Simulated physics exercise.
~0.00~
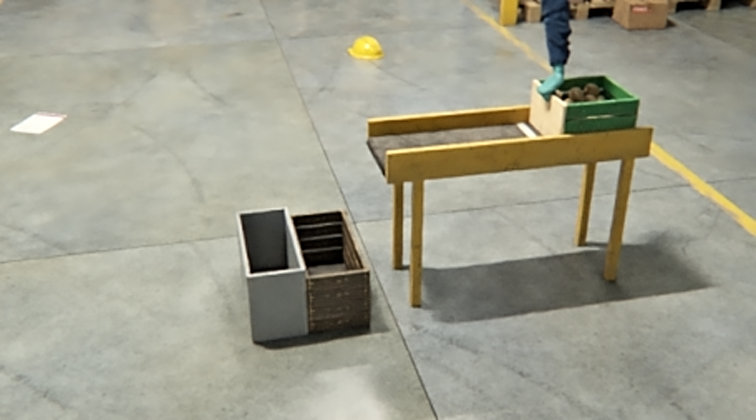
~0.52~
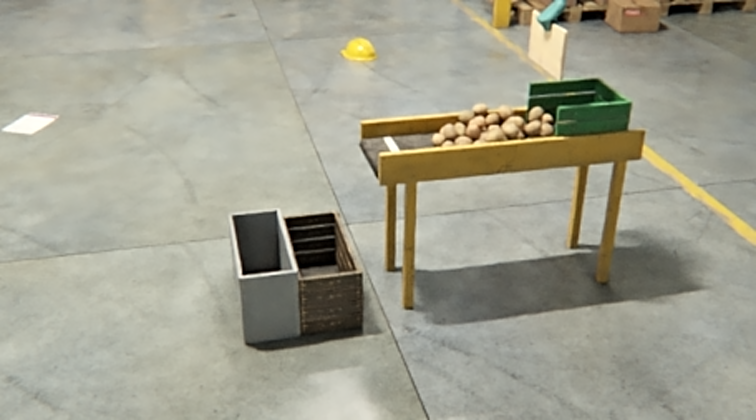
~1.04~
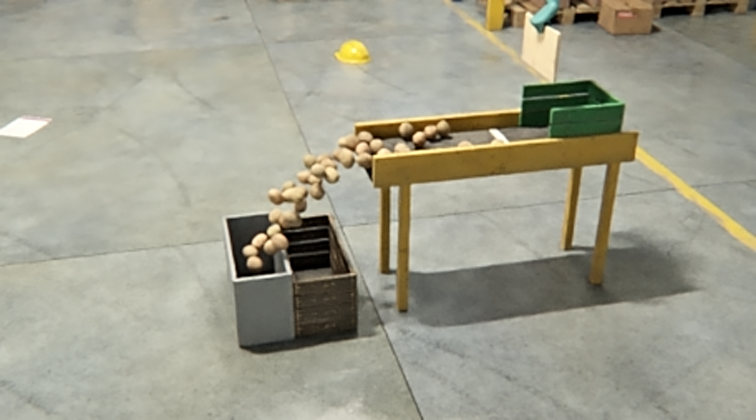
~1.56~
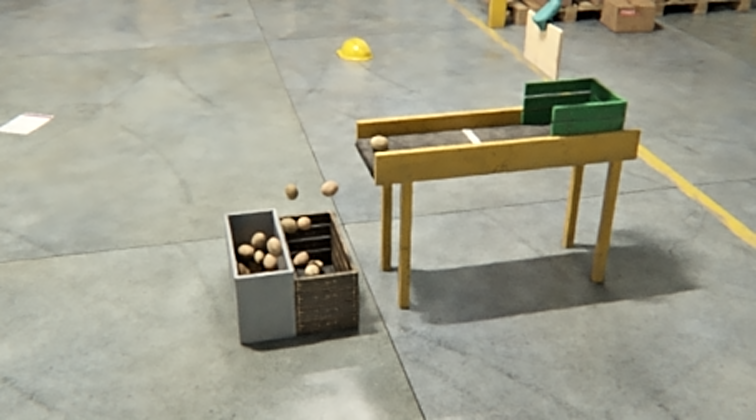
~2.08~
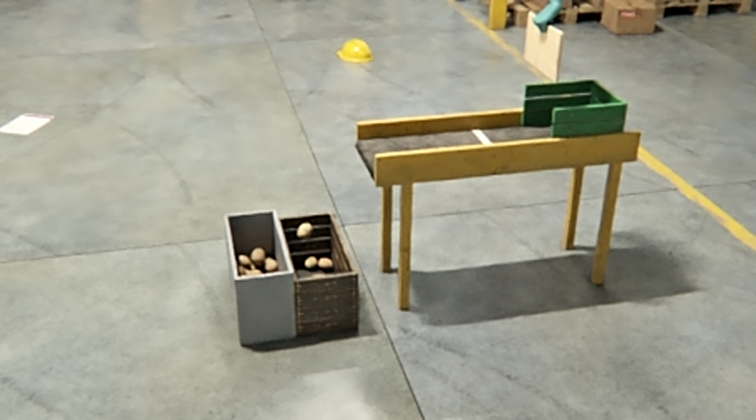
A gloved hand lifts a gate, and potatoes ride the belt left into two tubs.
